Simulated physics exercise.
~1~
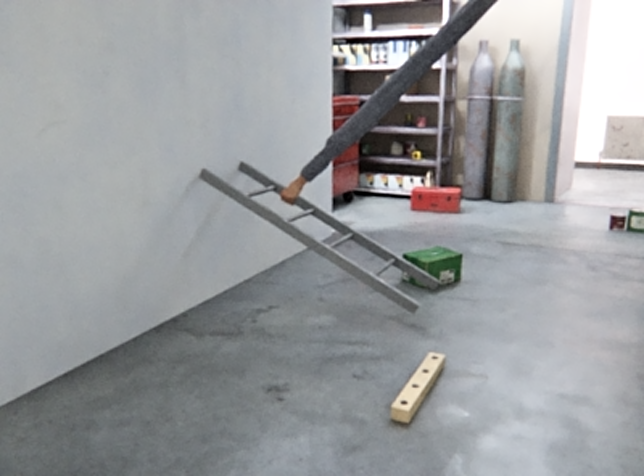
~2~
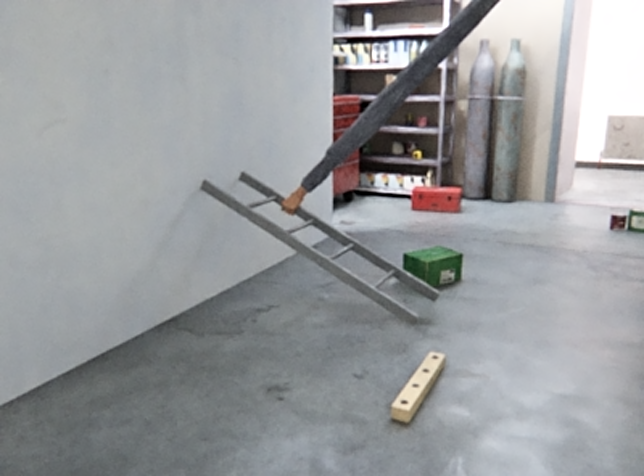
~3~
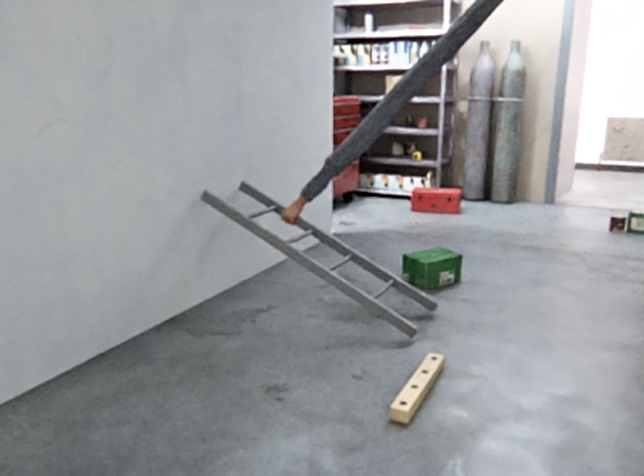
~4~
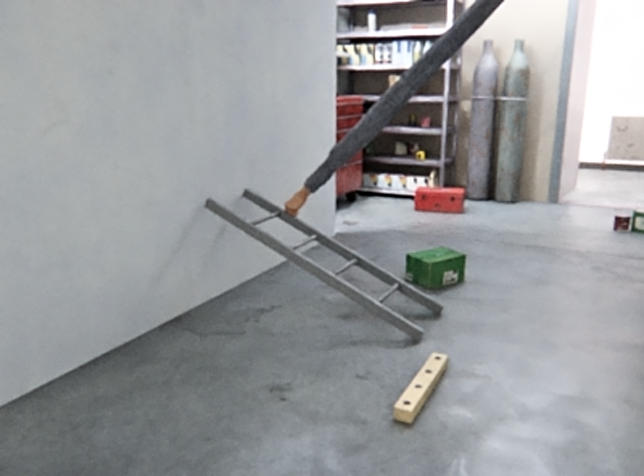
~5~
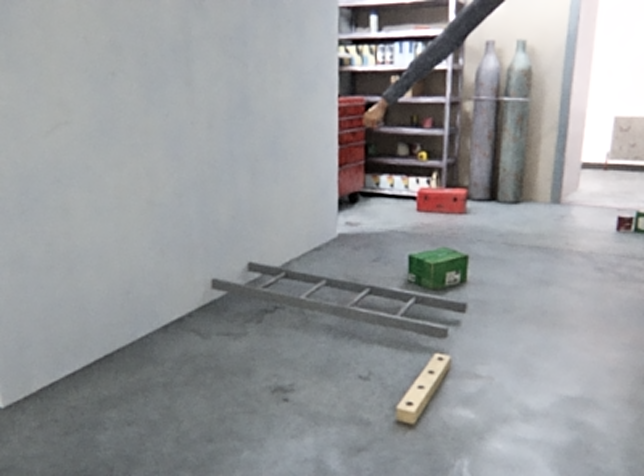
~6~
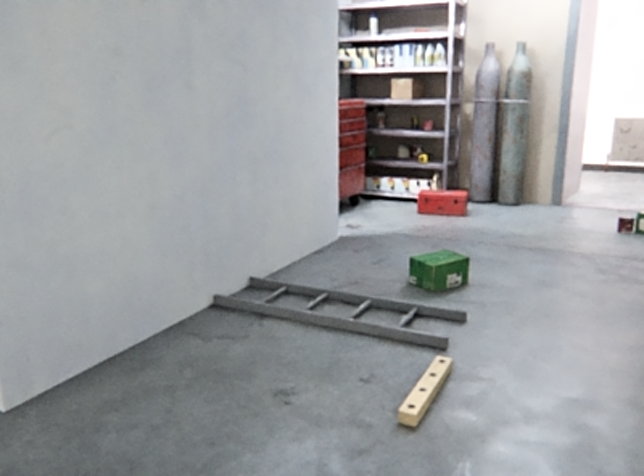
In a workshop with a smooth grey floor, a hand lowered a grey ladder leaning at a slant against a pale wall, then let go and drew back. The ladder slid down and dropped flat, ending beside the green box and wooden batten, which stayed put.
